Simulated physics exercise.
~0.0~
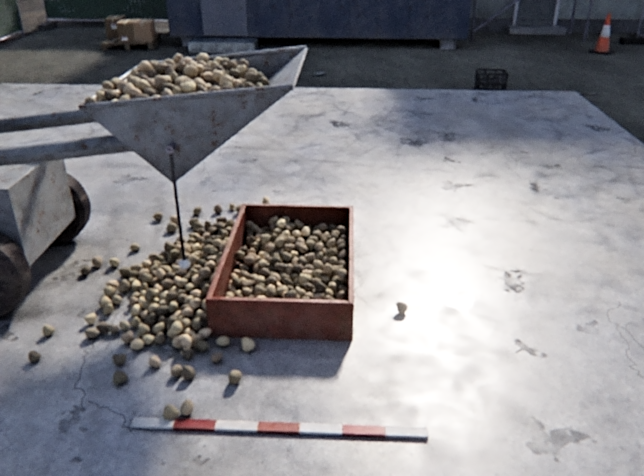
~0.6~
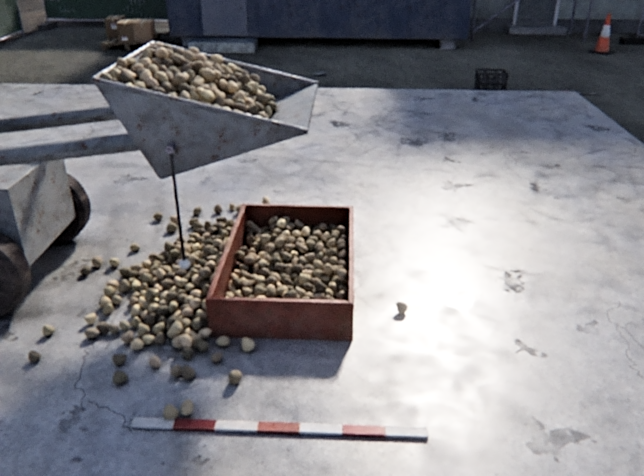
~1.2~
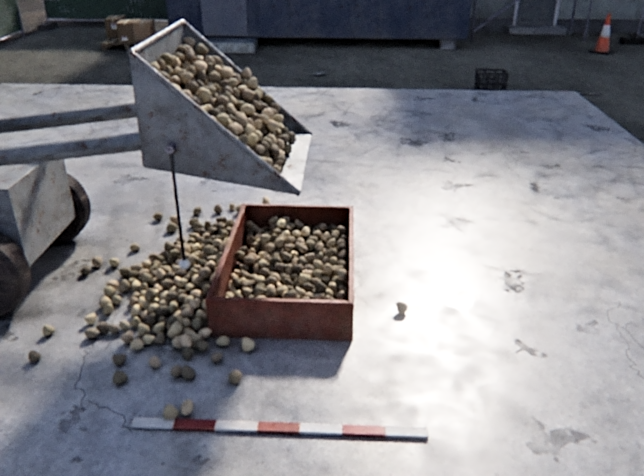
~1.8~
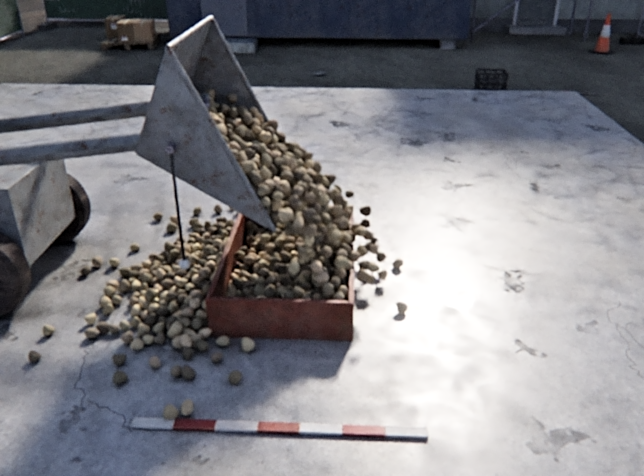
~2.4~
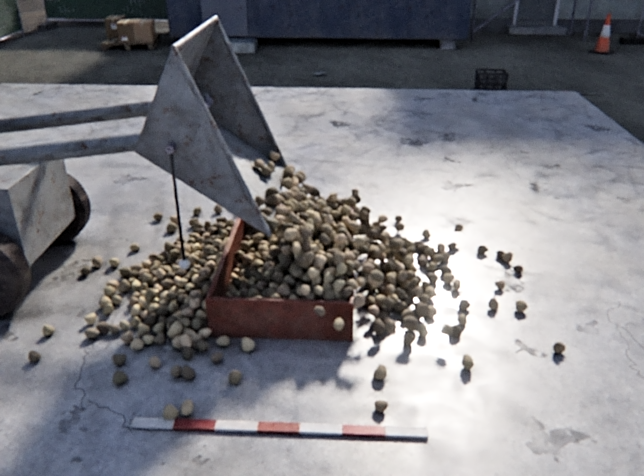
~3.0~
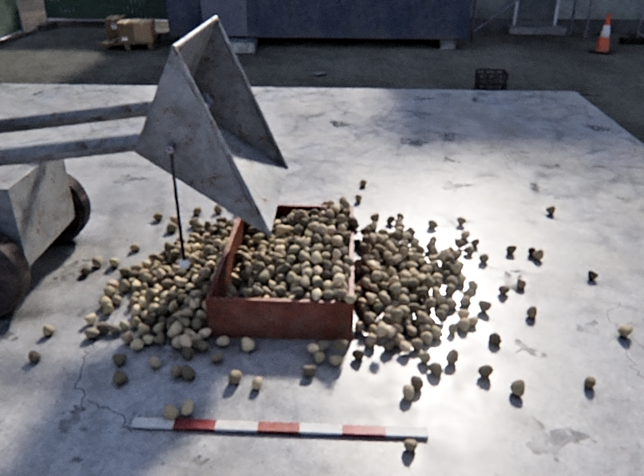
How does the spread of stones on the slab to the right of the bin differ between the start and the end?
At the start the slab to the right of the bin is almost bare, with just one stray stone. By the end a heap lies against the bin's right side, and loose stones are scattered farther right and toward the viewer.
